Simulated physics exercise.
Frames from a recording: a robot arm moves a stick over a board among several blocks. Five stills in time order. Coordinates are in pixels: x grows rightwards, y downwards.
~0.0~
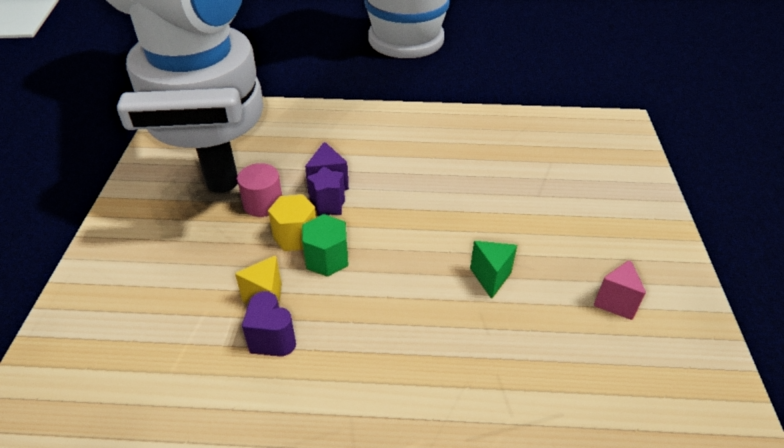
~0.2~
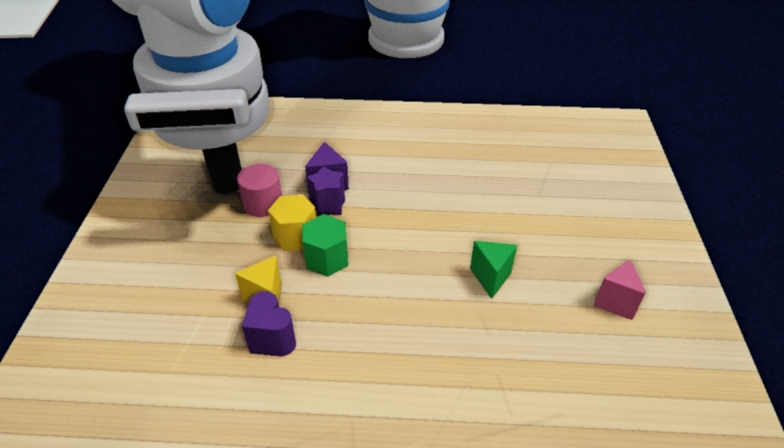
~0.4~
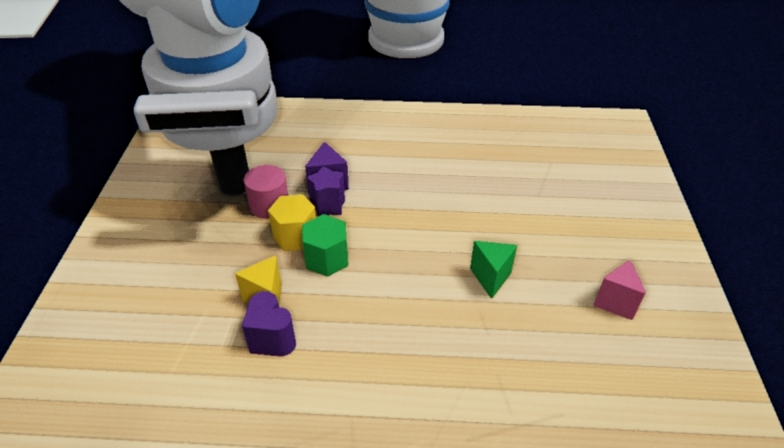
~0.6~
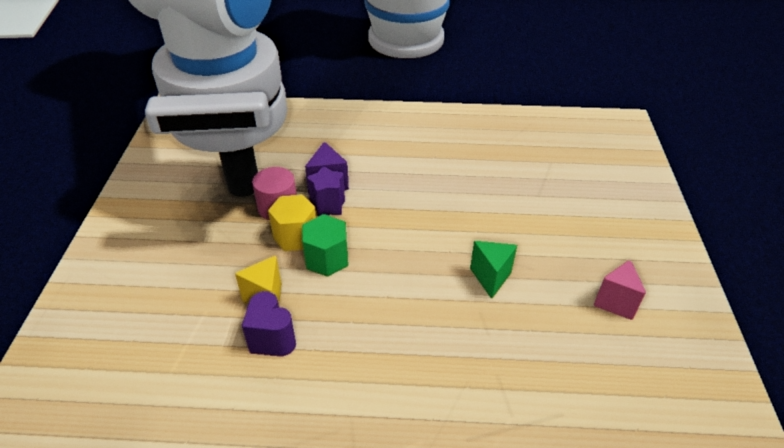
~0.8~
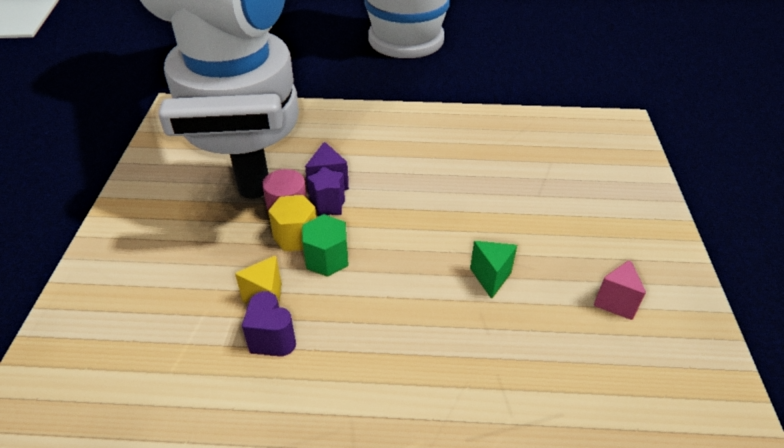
A robot arm moved its black stick a short way right across a wooden board, meeting the pink round block and nudging it right, toward the purple star-shaped block, while the other blocks stayed still.
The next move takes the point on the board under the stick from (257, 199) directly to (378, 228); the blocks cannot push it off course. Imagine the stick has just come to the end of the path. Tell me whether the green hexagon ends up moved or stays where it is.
It is left in place.
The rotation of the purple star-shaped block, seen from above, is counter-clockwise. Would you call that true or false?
The claim holds.
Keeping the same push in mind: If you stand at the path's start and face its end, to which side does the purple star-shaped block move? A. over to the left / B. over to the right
A (over to the left)
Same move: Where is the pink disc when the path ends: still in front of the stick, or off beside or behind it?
Most likely the pink disc stays ahead.
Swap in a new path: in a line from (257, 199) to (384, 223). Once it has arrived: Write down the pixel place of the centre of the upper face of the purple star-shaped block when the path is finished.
Roughly at (389, 175).
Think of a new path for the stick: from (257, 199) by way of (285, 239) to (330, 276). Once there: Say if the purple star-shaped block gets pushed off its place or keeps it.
It is moved from its place.
On the path given first. One third of the way, stick at (295, 198); pink disc at (327, 189); yellow hexagon at (294, 213), turned 15° clockwise; purple star-shaped block at (358, 176).
Two thirds of the way, stick at (336, 207); pink disc at (369, 201); yellow hexagon at (294, 213), turned 15° clockwise; purple star-shaped block at (369, 174), turned 45° anticlockwise.
At the end, stick at (378, 217); pink disc at (412, 214); yellow hexagon at (294, 213), turned 15° clockwise; green hexagon still; purple star-shaped block at (369, 174), turned 45° anticlockwise.
